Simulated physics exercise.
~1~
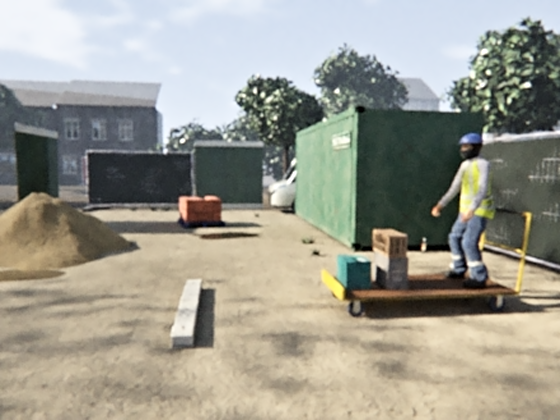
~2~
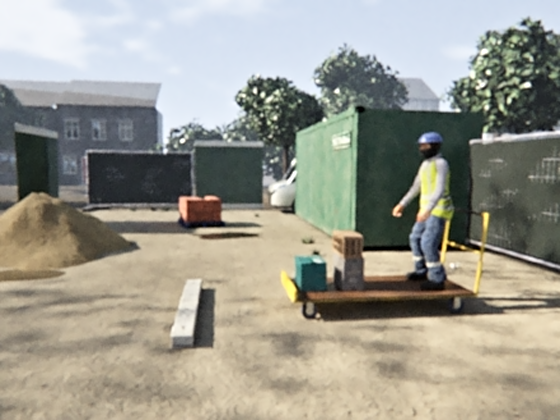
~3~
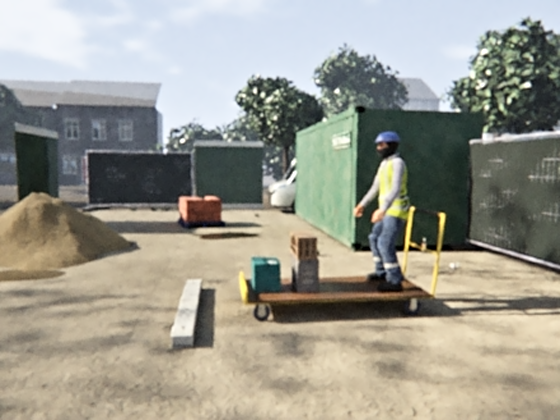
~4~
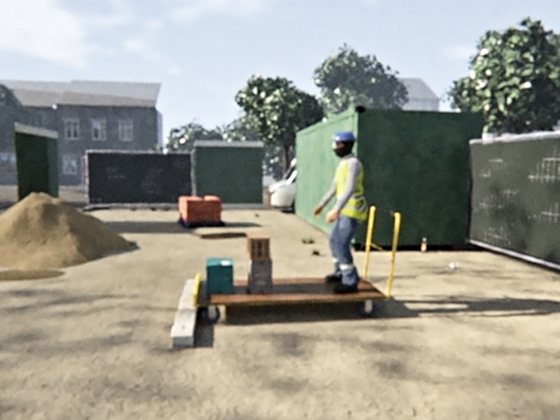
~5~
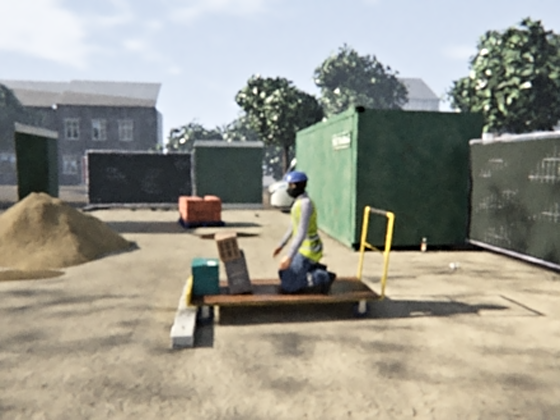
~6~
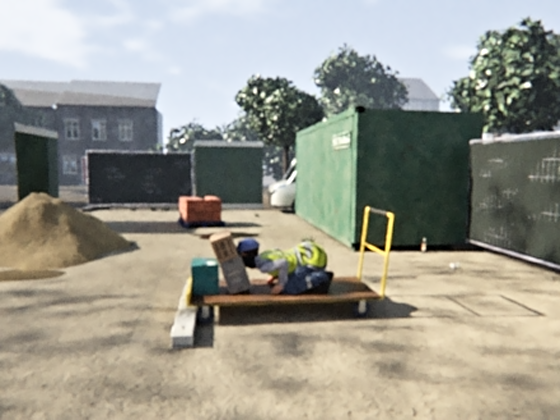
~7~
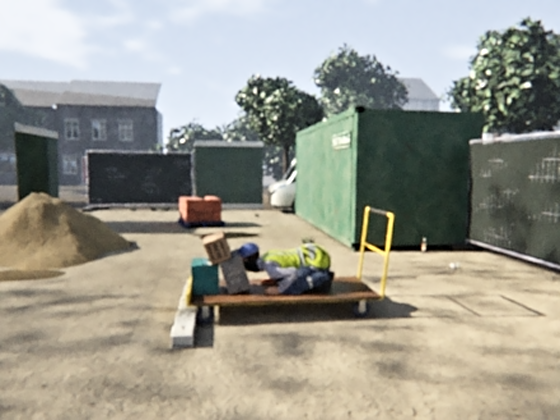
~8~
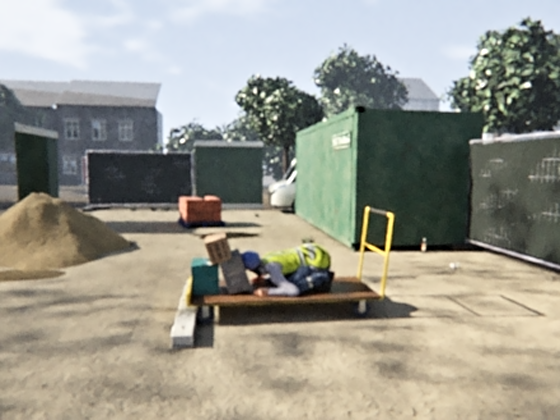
A worker riding a flat trolley left hits a kerb and falls forward against tilting boxes.
